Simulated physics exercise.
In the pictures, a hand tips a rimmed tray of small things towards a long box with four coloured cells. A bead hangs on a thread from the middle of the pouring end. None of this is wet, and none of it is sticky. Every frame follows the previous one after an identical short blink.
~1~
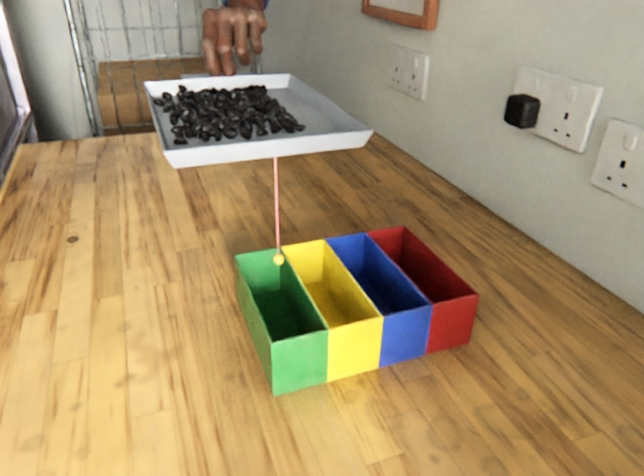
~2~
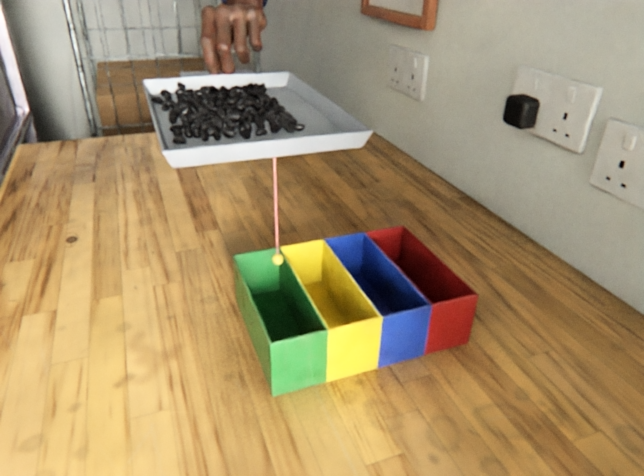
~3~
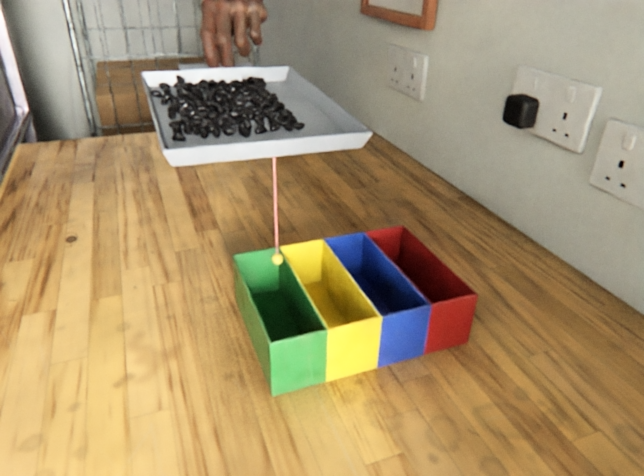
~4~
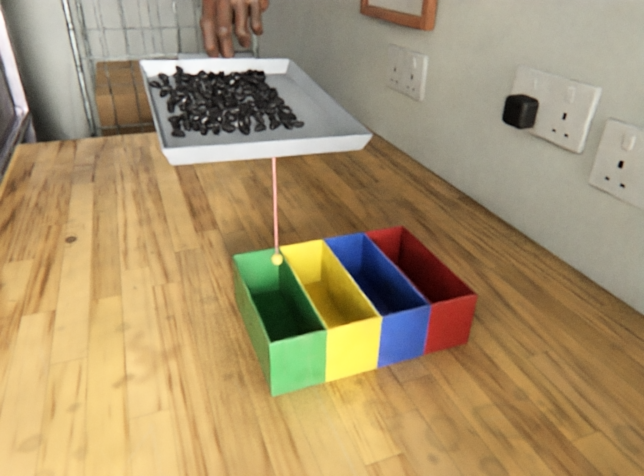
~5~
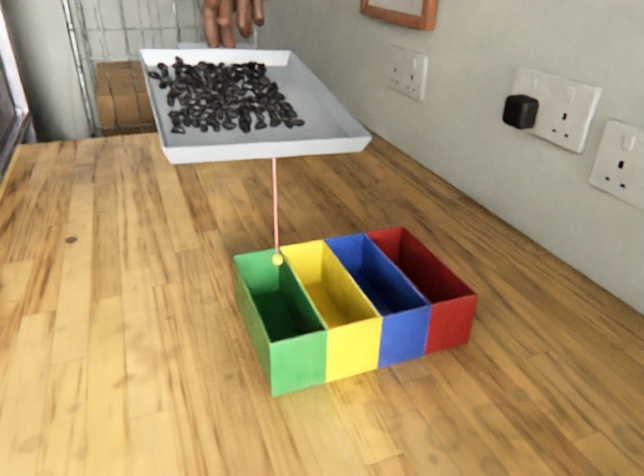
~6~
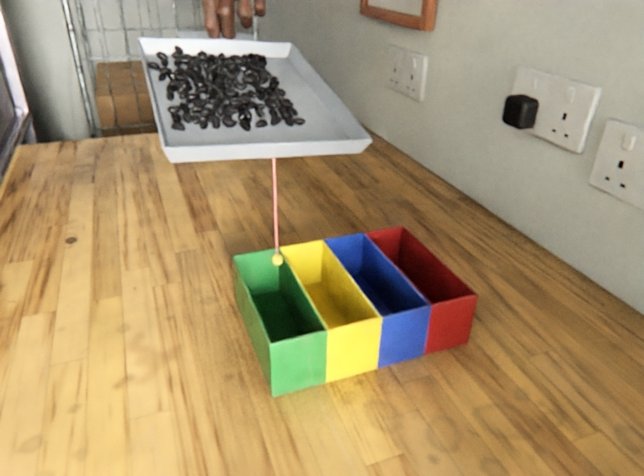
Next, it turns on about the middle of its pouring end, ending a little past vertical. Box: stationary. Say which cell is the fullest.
The blue cell is the fullest.
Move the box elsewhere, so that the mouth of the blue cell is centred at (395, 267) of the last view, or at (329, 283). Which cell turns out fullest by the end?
The first placement favours the cell in yellow, while the second favours the red cell.
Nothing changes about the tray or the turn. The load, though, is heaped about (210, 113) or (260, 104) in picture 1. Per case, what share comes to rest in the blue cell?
In order, 40 per cent then 60 per cent.
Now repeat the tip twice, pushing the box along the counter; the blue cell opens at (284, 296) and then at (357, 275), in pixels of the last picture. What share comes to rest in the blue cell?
Close to 10 in a hundred, then close to 50 in a hundred.
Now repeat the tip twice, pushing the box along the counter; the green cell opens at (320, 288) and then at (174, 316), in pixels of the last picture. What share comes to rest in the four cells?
You'd see roughly 90 per cent first and roughly 60 per cent second.
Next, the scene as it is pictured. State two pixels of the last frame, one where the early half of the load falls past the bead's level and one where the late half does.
Earlier portion about (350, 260); later portion about (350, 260).
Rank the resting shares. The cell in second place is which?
After the leader, it is that yellow cell.
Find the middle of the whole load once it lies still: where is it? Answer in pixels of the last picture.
The centre settles at about (356, 318).
Just after the last frame, tray tipped steeply; almost all on the tray; just a few in the yellow cell; just a few in the red cell; about a tenth falling or outside the box.
A moment on, tray tipped right over; roughly a quarter on the tray; roughly a quarter in the blue cell; roughly a quarter in the yellow cell; just a few in the green cell; just a few in the red cell; about a tenth falling or outside the box.
Further on, tray tipped past a quarter turn; roughly half in the blue cell; roughly a third in the yellow cell; about a tenth in the green cell; just a few in the red cell.
When it is over, tray tipped past a quarter turn; roughly half in the blue cell; roughly a third in the yellow cell; about a tenth in the green cell; just a few in the red cell.
